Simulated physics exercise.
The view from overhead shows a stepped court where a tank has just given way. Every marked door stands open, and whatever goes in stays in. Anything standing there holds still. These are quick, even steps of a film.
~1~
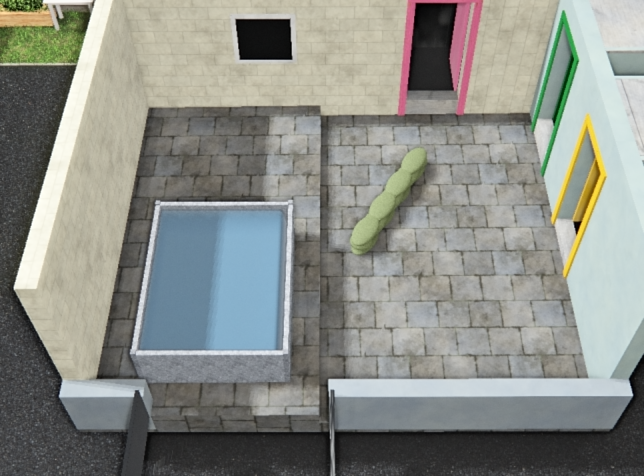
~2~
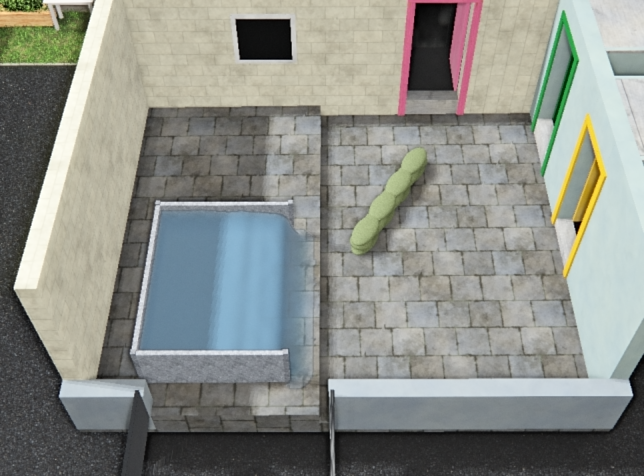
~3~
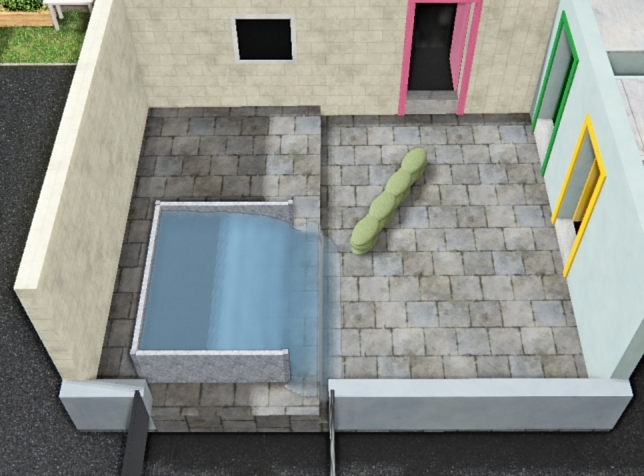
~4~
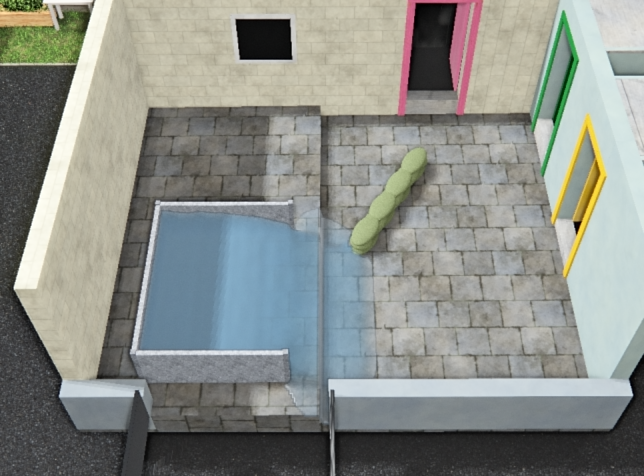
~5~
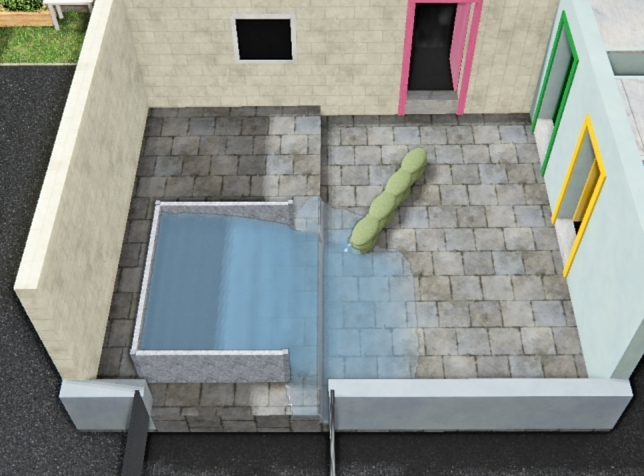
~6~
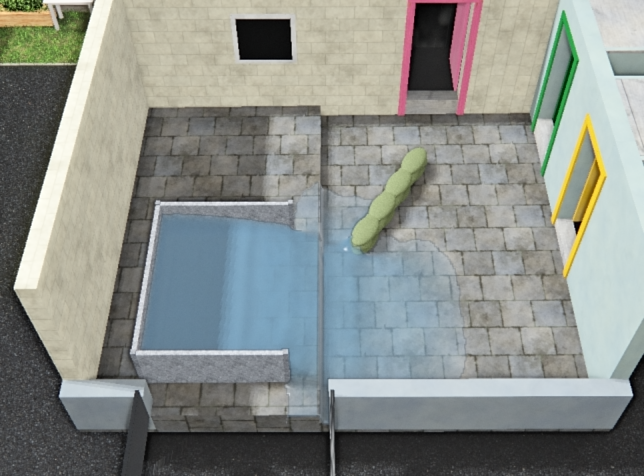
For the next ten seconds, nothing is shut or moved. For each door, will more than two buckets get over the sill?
The green door: No, two or fewer; the pink door: No, two or fewer; the yellow door: Yes, more than two.
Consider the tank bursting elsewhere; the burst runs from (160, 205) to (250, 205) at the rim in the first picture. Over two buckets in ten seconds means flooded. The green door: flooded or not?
Well, the green door simply comes up short.
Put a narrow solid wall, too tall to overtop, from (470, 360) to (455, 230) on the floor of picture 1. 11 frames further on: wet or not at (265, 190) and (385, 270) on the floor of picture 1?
Result by location - first parched, second soaked.
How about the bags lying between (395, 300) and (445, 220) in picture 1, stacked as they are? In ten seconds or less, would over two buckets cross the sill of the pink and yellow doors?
The pink one remains below and the yellow one remains below.
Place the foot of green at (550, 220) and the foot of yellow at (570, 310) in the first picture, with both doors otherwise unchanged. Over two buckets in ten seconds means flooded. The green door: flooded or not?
Well, green comes in under it, as far as I can tell.
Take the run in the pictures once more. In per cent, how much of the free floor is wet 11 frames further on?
Near 50 in a hundred.
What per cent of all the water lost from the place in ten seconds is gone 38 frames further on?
Roughly 75 %.
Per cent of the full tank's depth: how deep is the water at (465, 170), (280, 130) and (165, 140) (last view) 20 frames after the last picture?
Taking the places in turn, I get roughly 8, 0 and 0 percent.
A moment on, water covers 40 % of the floor; the green door not reached, the pink door not reached, the yellow door wet at the sill, nothing in.
Next, water covers 50 % of the floor; the green door not reached, the pink door wet at the sill, nothing in, the yellow door under two buckets in.
Then, water covers 60 % of the floor; the green door wet at the sill, nothing in, the pink door wet at the sill, nothing in, the yellow door over two buckets in.
Later, water covers 60 % of the floor; the green door wet at the sill, nothing in, the pink door wet at the sill, nothing in, the yellow door over two buckets in.
In the end, water covers 60 % of the floor; the green door wet at the sill, nothing in, the pink door wet at the sill, nothing in, the yellow door over two buckets in.
